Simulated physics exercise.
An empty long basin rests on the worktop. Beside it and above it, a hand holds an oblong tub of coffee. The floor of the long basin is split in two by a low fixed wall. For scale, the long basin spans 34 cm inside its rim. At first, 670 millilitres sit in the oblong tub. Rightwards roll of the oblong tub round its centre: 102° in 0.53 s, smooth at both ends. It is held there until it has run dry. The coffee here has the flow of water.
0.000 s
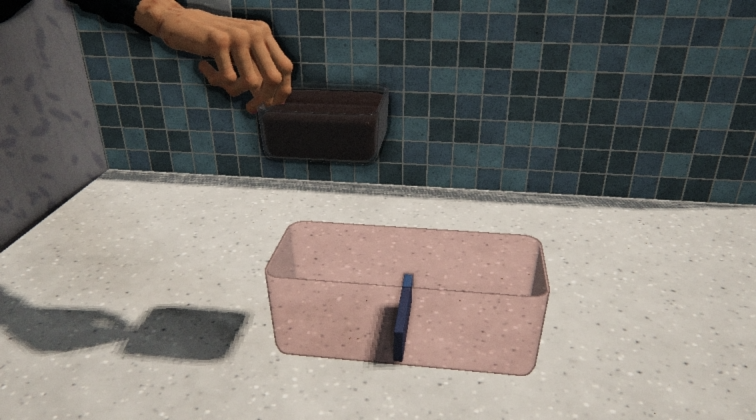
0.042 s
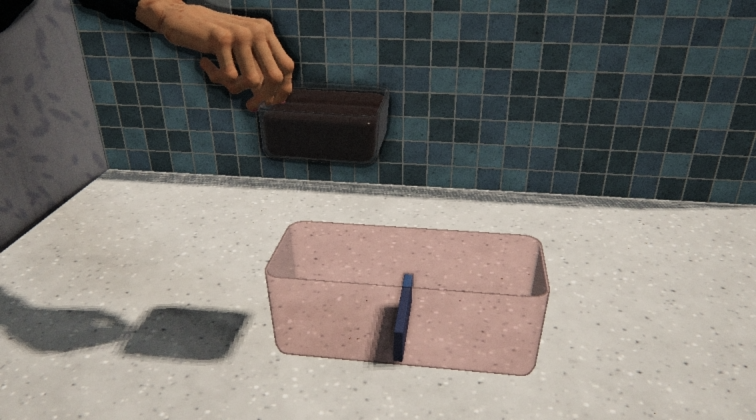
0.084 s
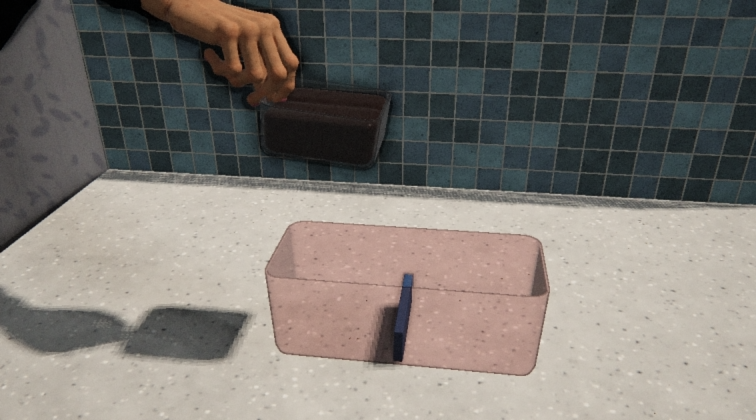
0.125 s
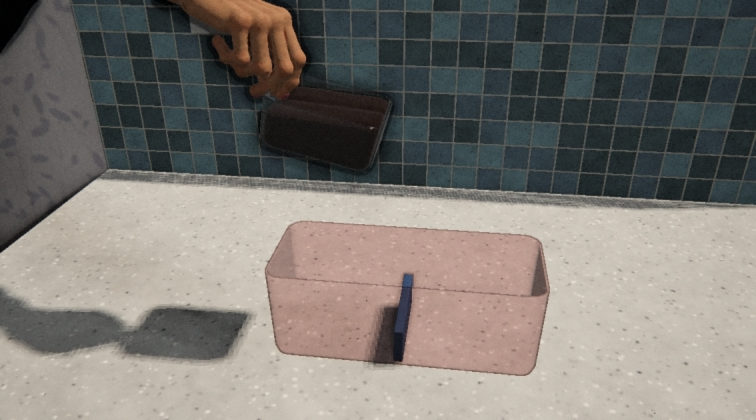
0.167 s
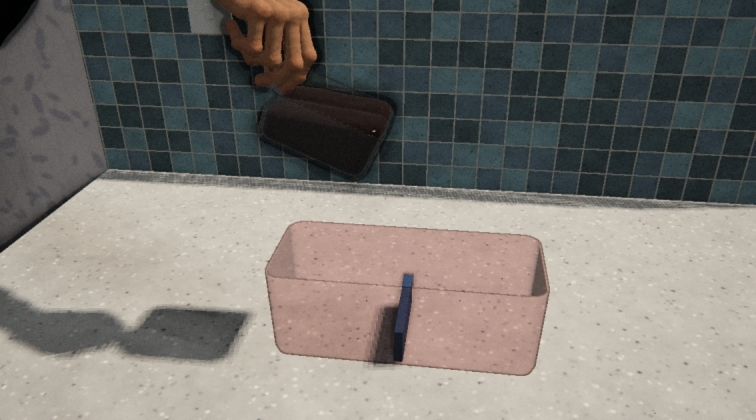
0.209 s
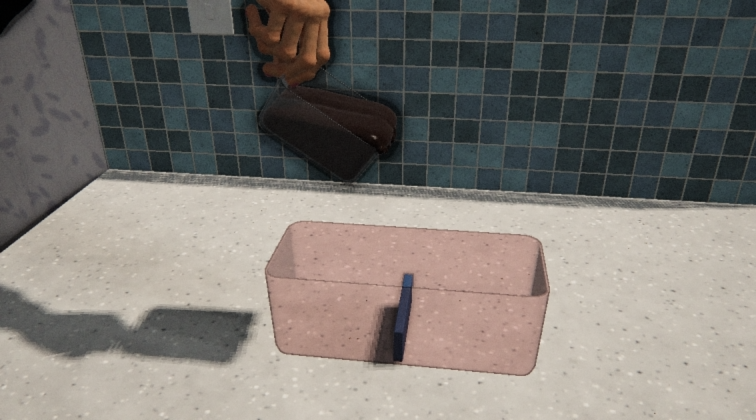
A hand tilts a dark oblong tub rightwards above an empty, clear pinkish basin on the worktop.
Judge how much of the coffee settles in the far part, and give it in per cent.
Some 72 per cent settles in the far part.
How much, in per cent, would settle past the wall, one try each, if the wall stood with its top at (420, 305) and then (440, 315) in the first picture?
Some 60 in a hundred, then some 35 in a hundred.
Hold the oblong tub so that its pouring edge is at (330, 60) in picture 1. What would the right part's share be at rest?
35 %.
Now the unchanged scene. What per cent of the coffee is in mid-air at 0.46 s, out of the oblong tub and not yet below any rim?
Estimate: About 62 % of all of it.
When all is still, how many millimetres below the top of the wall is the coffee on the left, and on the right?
Left roughly 42 mm; right roughly 26 mm.
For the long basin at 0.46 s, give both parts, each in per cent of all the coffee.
Around 1 on the left side and 26 on the right side.
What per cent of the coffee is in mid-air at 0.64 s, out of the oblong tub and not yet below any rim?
Near 6 percent.
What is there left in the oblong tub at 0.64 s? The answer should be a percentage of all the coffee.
Around 2 in a hundred is still there.
After 0.46 s the tilt is 97° and 13 per cent is still to pour, 1 is left of the wall and 26 right of it.
After 0.64 s the tilt is 102° and 2 per cent is still to pour, 10 is left of the wall and 76 right of it.
After 0.82 s the tilt is 102° and 0 per cent is still to pour, 17 is left of the wall and 72 right of it.
After 1.03 s the tilt is 102° and 0 per cent is still to pour, 19 is left of the wall and 72 right of it.
In the end 19 per cent lies left of the wall, 72 right of it and 9 outside.
